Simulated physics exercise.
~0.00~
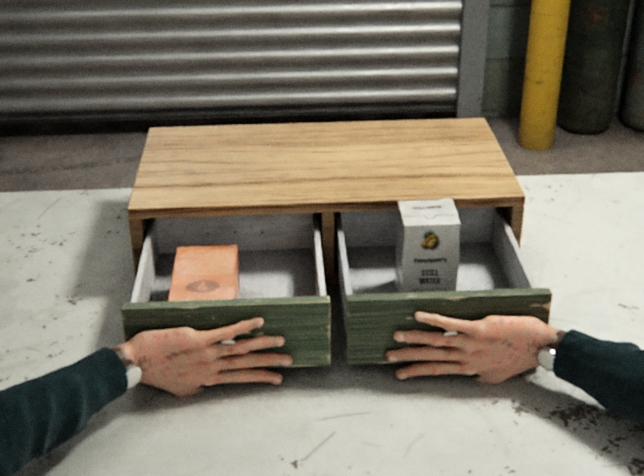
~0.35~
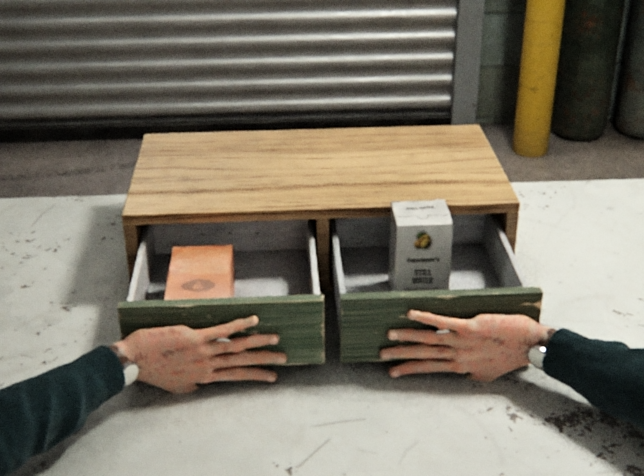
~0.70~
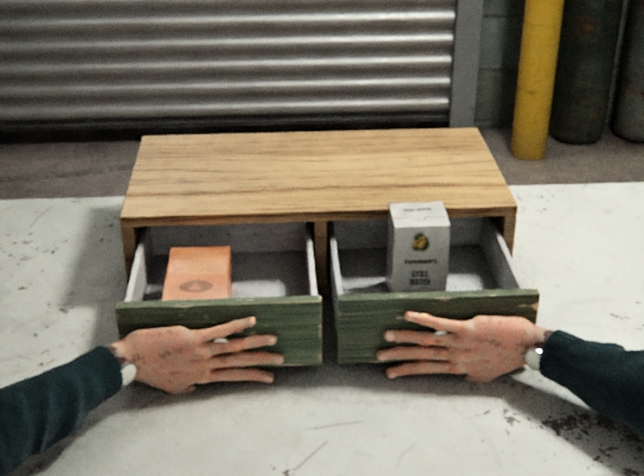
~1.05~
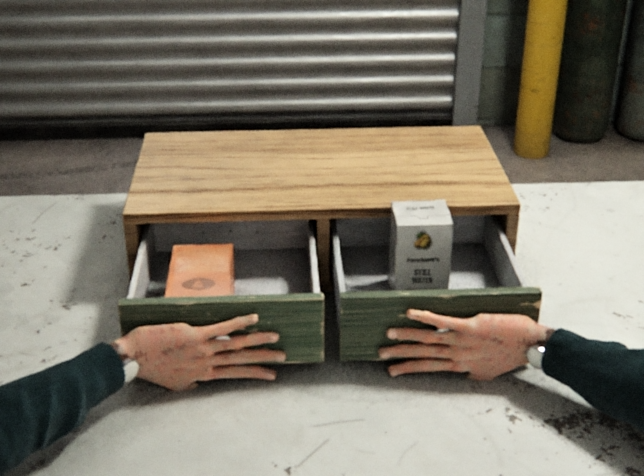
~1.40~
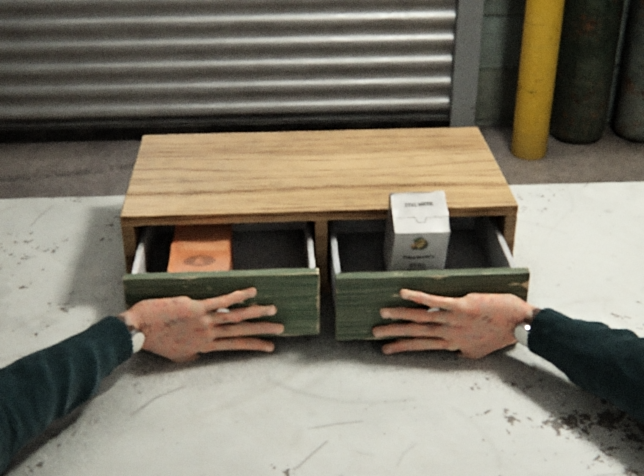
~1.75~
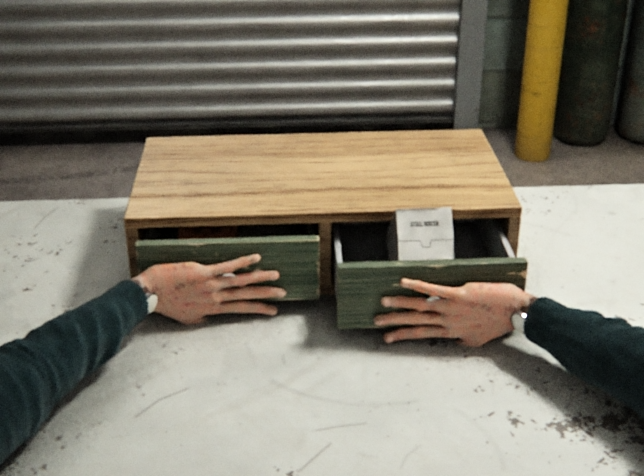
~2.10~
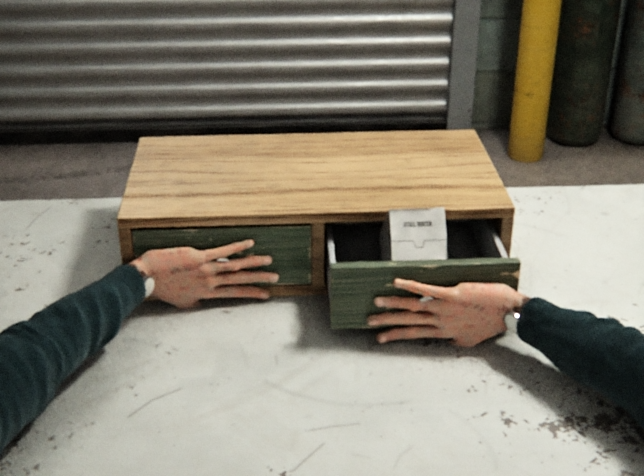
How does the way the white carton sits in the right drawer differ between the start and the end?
At the start the white carton stands upright in the right drawer. By the end it is leaning.
